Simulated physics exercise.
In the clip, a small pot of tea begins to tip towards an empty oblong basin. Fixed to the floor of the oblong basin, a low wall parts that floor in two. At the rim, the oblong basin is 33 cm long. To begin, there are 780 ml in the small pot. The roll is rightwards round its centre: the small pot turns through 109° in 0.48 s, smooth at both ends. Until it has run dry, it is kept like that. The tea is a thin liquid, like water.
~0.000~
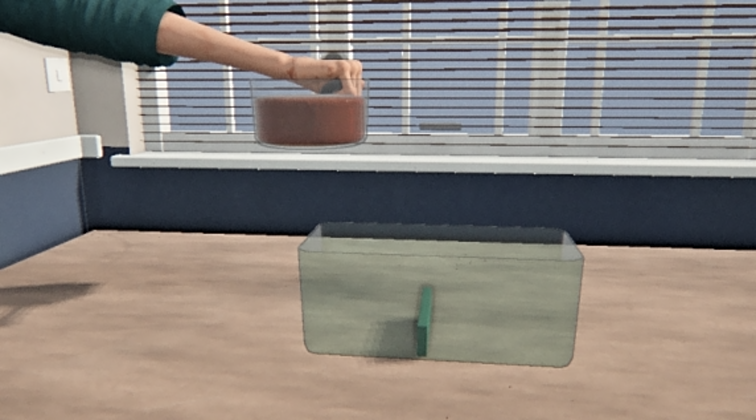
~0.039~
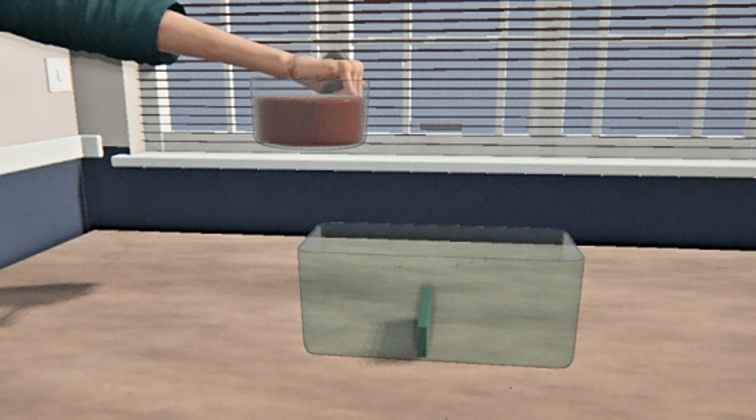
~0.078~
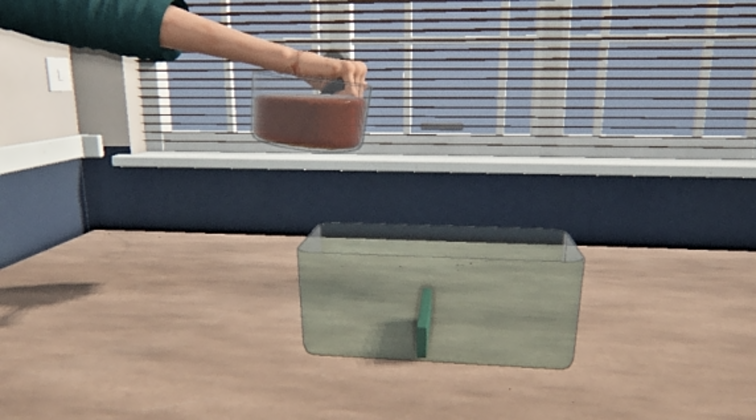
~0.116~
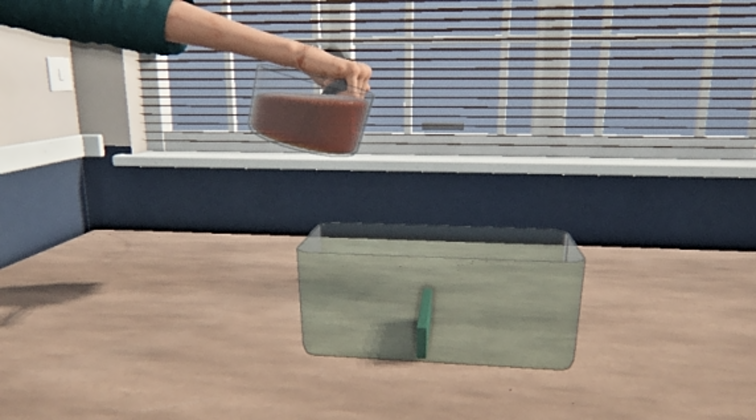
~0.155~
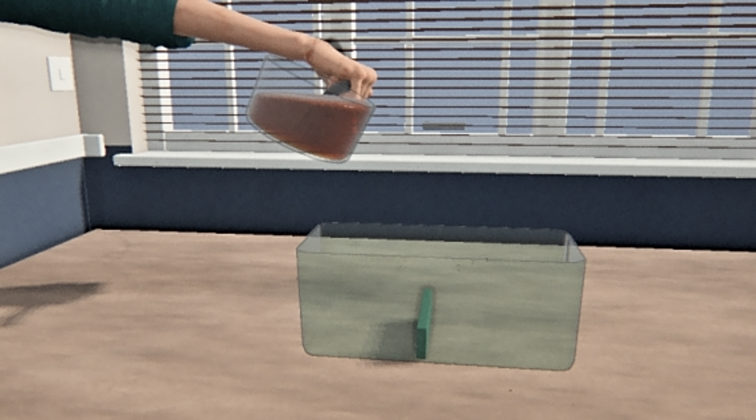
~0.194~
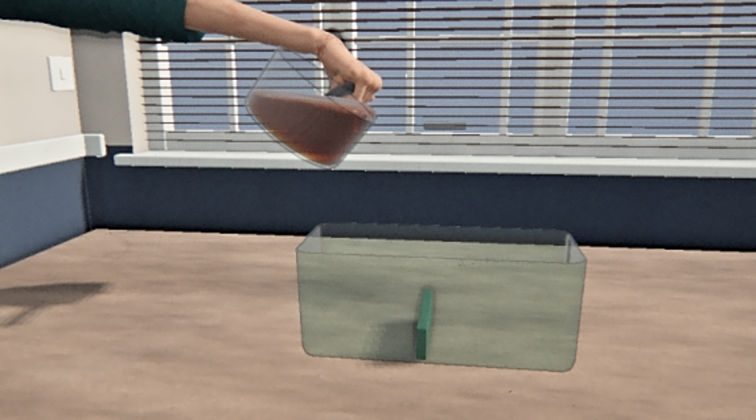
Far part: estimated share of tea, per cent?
26 per cent.
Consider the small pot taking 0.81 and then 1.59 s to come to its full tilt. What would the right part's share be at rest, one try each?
45 and 55 %.
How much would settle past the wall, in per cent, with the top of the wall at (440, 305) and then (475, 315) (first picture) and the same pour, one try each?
First try about 15 %, second try about 25 %.
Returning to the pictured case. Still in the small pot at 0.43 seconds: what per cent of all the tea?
22 %.
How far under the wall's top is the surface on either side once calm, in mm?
Near 12 mm for the left and near 32 mm for the right.
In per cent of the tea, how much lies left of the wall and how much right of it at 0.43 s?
Left side near 20, right side near 5.
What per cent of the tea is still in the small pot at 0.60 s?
Close to 4 in a hundred.
Then, 0.43 s in, the tilt is 106° and 22 per cent is still to pour, 21 is left of the wall and 5 right of it.
Then, 0.60 s in, the tilt is 109° and 4 per cent is still to pour, 71 is left of the wall and 18 right of it.
Then, 0.78 s in, the tilt is 109° and 0 per cent is still to pour, 59 is left of the wall and 23 right of it.
Then, 0.98 s in, the tilt is 109° and 0 per cent is still to pour, 66 is left of the wall and 26 right of it.
Finally, 66 per cent lies left of the wall, 26 right of it and 8 outside.
